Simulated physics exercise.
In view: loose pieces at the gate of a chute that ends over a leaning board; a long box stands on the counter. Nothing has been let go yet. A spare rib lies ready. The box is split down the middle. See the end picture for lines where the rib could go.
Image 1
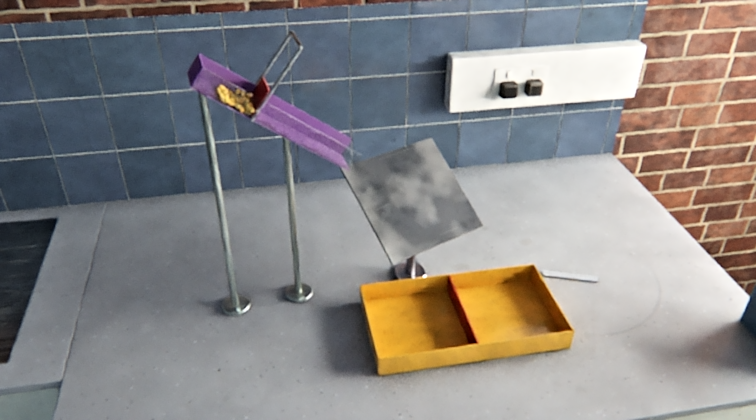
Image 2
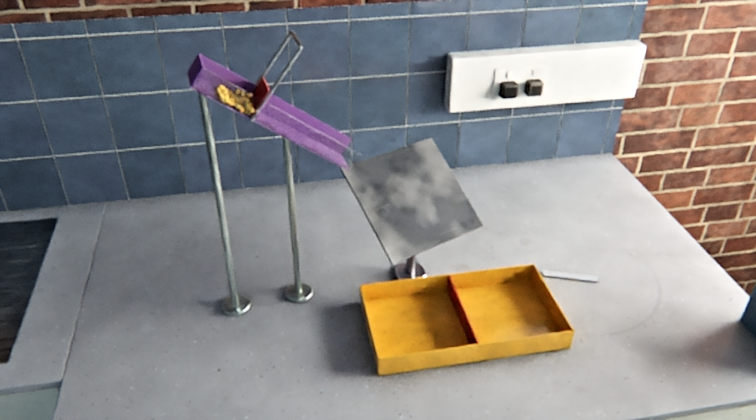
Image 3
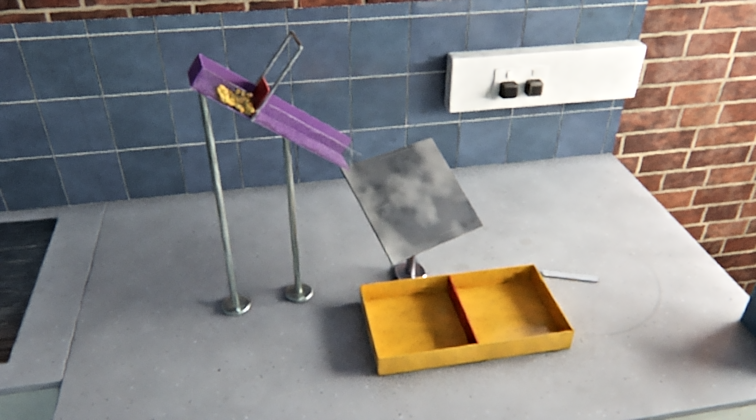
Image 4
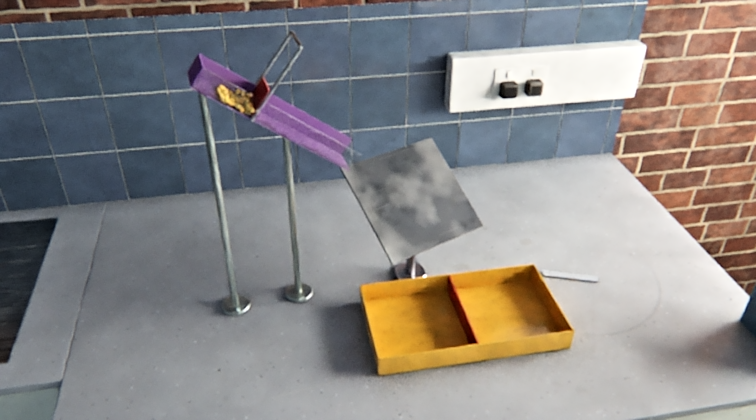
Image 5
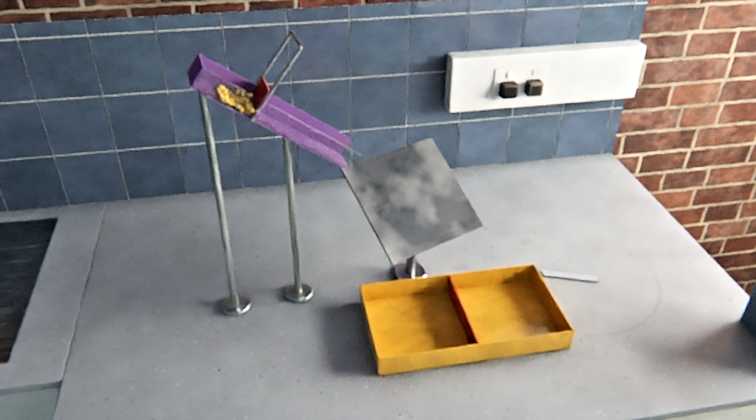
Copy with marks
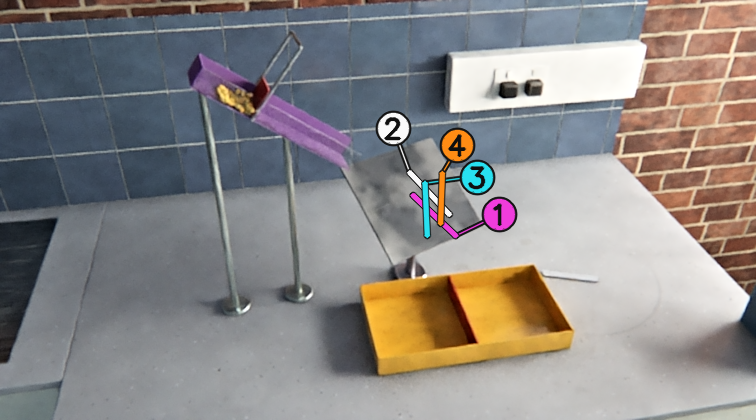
Purple chute holding yellowish pieces behind a red gate above a tilted grey board and a divided yellow box, nothing moving.
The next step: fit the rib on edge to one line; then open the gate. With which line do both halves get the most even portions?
4.
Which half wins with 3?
The left half.
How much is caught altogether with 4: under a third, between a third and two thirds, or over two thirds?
Line 4 gives over two thirds.
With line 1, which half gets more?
Right.
On the marked copy, line 1 from (413, 195) to (455, 235); line 2 from (409, 172) to (449, 214); line 3 from (425, 183) to (427, 235); line 4 from (442, 173) to (440, 223).
Choosing 1, of what is caught, about a tenth in the left half, the larger part in the right.
Choosing 2, of what is caught, about a tenth in the left half, almost all in the right.
Choosing 3, of what is caught, almost all in the left half, about a tenth in the right.
Choosing 4, of what is caught, roughly half in the left half, roughly half in the right.
